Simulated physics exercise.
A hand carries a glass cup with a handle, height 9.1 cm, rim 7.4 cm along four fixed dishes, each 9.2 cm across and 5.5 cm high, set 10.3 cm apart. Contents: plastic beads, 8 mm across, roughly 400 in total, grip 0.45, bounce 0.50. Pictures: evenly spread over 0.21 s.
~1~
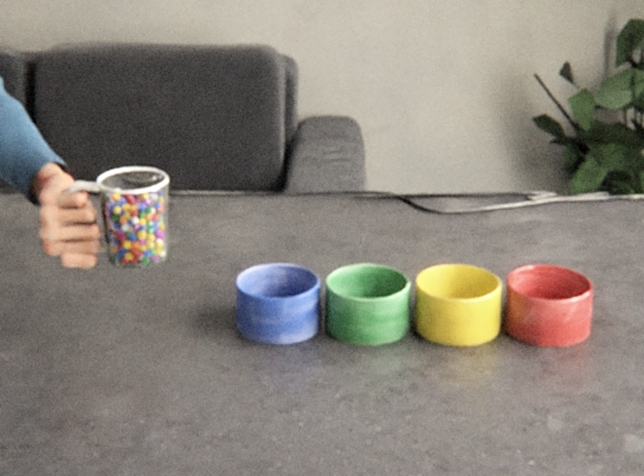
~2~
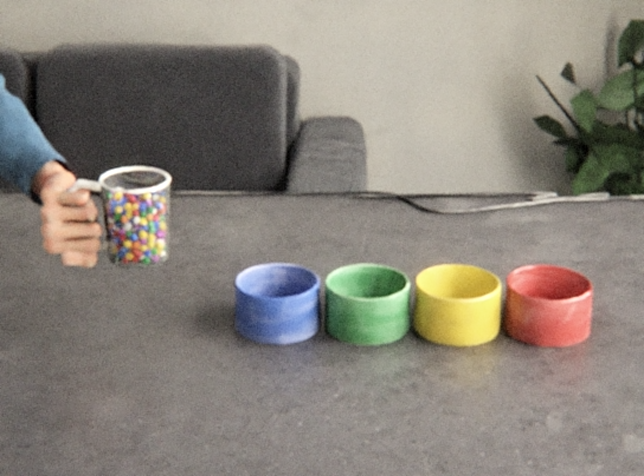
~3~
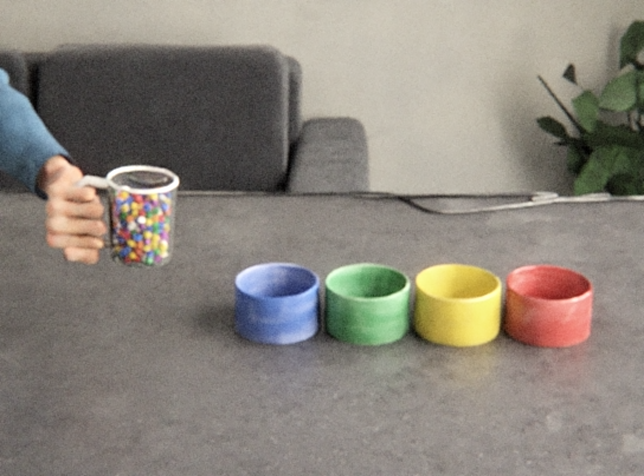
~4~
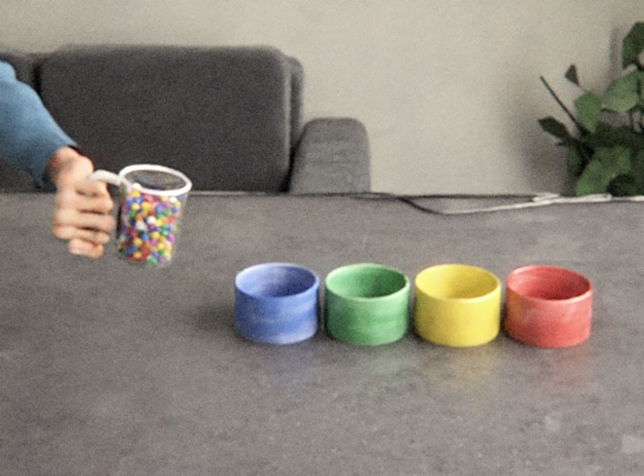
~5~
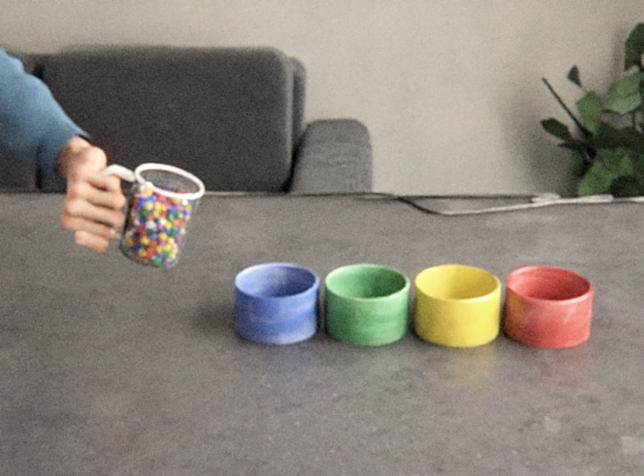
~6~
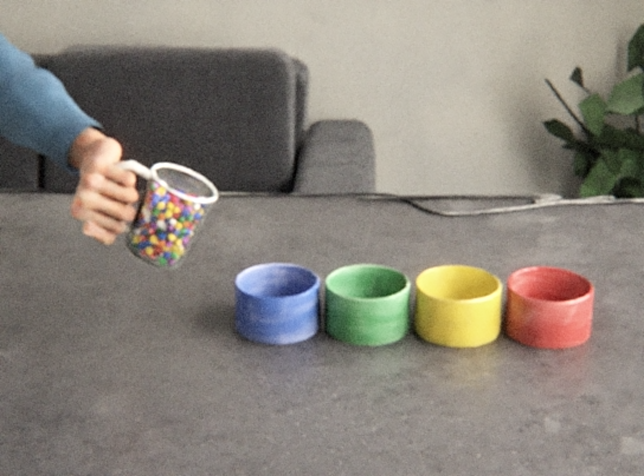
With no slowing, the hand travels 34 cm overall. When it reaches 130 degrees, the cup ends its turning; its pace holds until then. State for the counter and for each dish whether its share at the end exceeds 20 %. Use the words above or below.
Red dish - below; blue dish - below; green dish - above; yellow dish - below; counter - below.
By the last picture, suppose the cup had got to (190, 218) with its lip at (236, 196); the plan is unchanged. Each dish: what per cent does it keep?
Per cent kept: Red 0, blue 0, green 0, yellow 90.
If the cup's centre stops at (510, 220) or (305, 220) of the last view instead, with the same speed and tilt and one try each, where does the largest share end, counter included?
Top receivers, in order: Green and green.
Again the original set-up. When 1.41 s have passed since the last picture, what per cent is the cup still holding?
It comes out close to 0 per cent.
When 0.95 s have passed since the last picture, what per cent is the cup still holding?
Around 0 per cent of the load.
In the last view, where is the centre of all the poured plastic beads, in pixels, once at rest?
Roughly (374, 306).
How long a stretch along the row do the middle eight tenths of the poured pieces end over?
6 centimetres.
Then, 0.57 s after the last picture, tilt 121 degrees; cup holds 70 %, green 25 %.
Then, 0.95 s after the last picture, tilt 130 degrees; cup holds 0 %, green 90 %.
Then, 1.41 s after the last picture, tilt 130 degrees; cup holds 0 %, green 90 %.
In the end, red 0 %, blue 0 %, green 90 %, yellow 0 %, counter 5 %.
